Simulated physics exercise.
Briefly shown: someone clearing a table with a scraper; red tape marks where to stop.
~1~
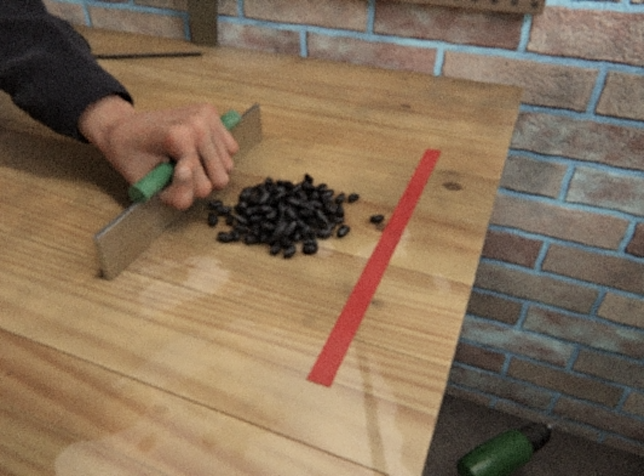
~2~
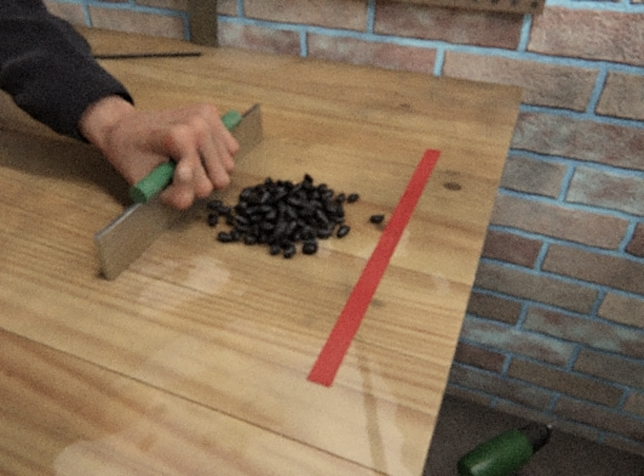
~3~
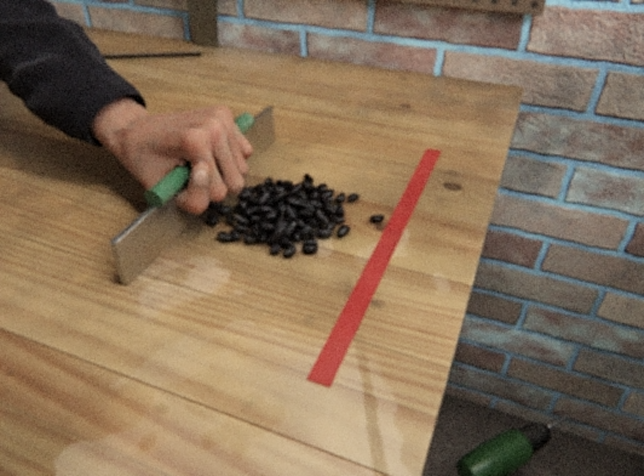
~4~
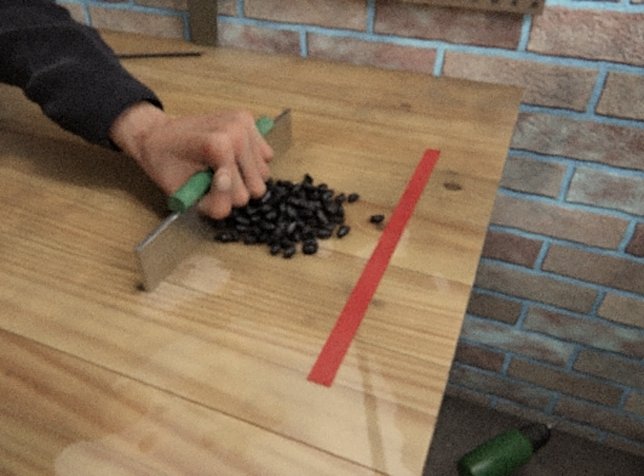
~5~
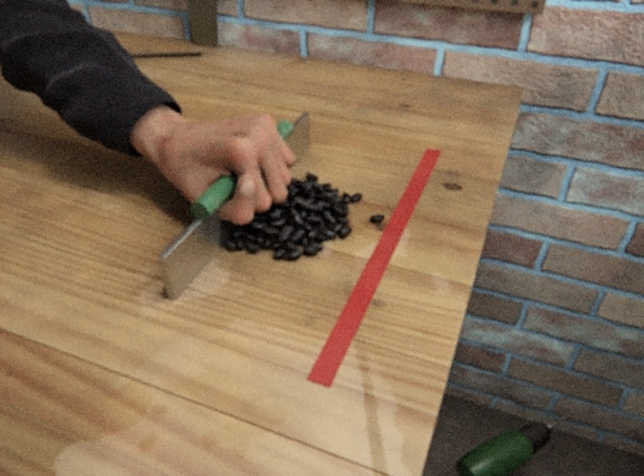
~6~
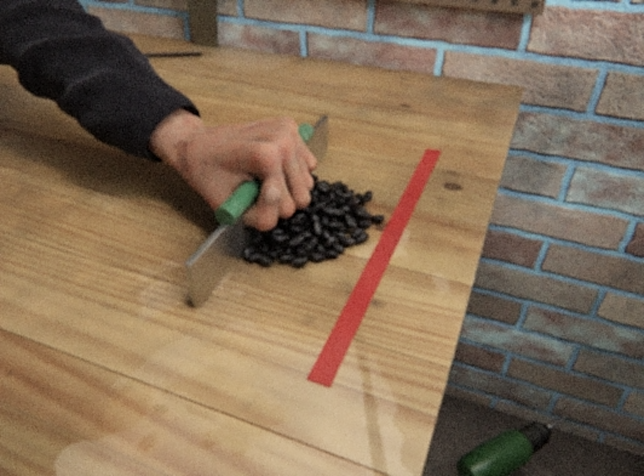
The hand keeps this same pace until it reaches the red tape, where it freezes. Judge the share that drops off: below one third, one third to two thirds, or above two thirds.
Below one third.
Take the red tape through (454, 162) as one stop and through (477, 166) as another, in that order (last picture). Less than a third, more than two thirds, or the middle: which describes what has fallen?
For the first place it's between a third and two thirds, and for the second it's more than two thirds.
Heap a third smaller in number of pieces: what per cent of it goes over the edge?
I'd expect around 0 per cent.
Shortly afterwards, scraper still moving, near (338, 189); heap all on the table, its front near (434, 231).
Next, scraper stopped at the red tape; heap a little over the edge.
In the end, scraper stopped at the red tape; heap a little over the edge.
